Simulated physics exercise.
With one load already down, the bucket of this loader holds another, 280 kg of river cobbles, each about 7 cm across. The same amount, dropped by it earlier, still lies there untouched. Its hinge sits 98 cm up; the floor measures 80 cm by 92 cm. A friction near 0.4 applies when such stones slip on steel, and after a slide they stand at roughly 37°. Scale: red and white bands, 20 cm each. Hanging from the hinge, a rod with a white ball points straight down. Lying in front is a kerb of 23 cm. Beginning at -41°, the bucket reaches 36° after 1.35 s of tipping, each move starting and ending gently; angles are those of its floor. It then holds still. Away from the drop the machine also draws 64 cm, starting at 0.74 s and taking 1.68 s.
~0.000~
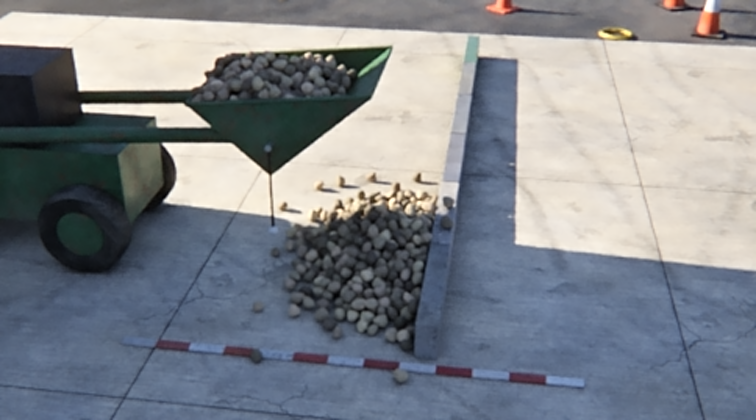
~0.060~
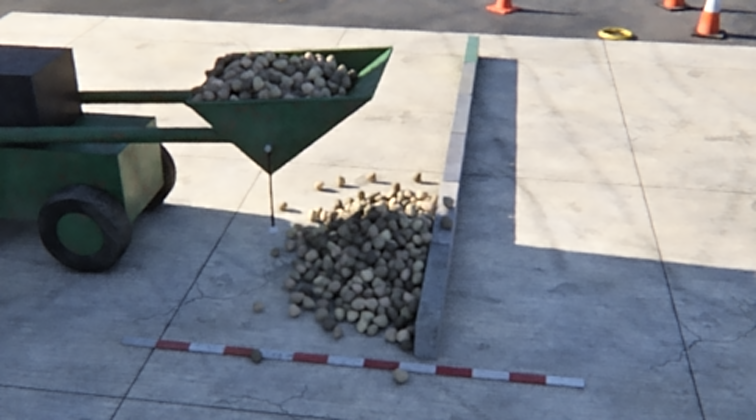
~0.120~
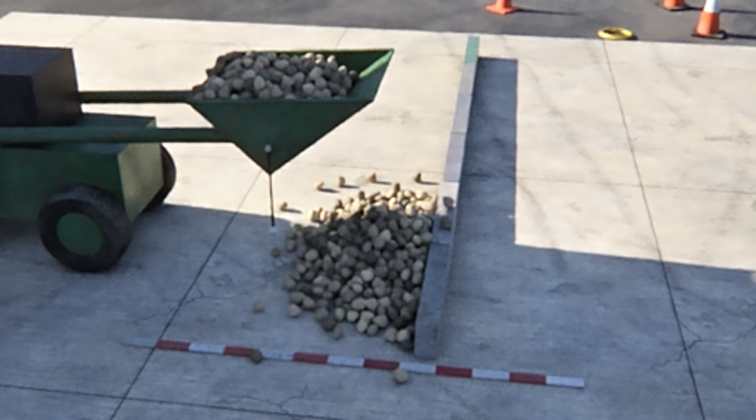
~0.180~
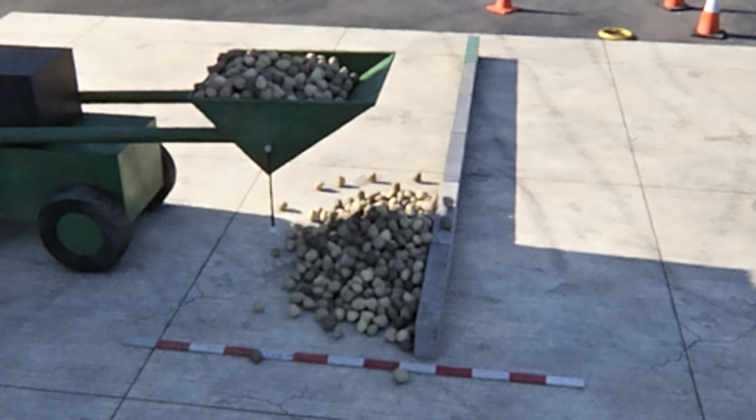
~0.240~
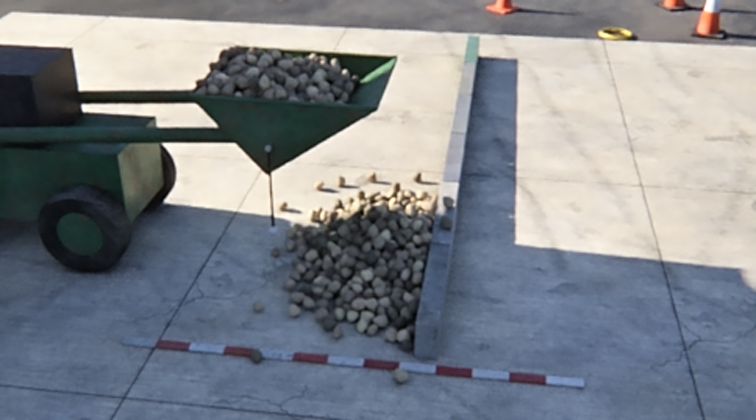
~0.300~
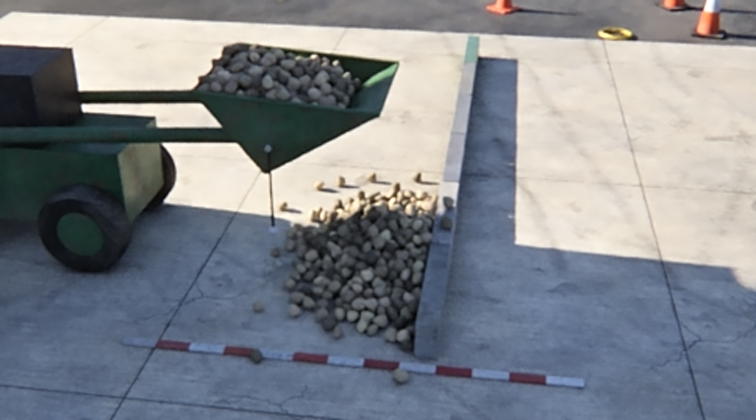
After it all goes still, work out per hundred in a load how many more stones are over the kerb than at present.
Around 1 stones per hundred.
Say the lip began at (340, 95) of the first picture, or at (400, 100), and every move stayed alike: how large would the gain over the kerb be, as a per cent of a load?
About 0 and 5 per cent.
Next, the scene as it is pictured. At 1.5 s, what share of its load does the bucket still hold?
That works out to about 35 %.
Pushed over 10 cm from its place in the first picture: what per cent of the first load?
Close to 10 in a hundred of them.
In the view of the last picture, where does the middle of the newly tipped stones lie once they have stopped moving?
Middle: Approx. (354, 234) px.
After 1.0 s the floor is at 24°; in per cent of one load, 99 in the bucket, 101 on this side of the kerb; the foremost stones are at (432, 239).
After 1.5 s the floor is at 36°; in per cent of one load, 33 in the bucket, 167 on this side of the kerb; the foremost stones are at (437, 219).
After 2.9 s the floor is at 36°; in per cent of one load, 0 in the bucket, 200 on this side of the kerb, 1 over the kerb; the foremost stones are at (465, 249).
After 5.3 s the floor is at 36°; in per cent of one load, 0 in the bucket, 200 on this side of the kerb, 1 over the kerb; the foremost stones are at (465, 249). Net gain over the kerb, 1.
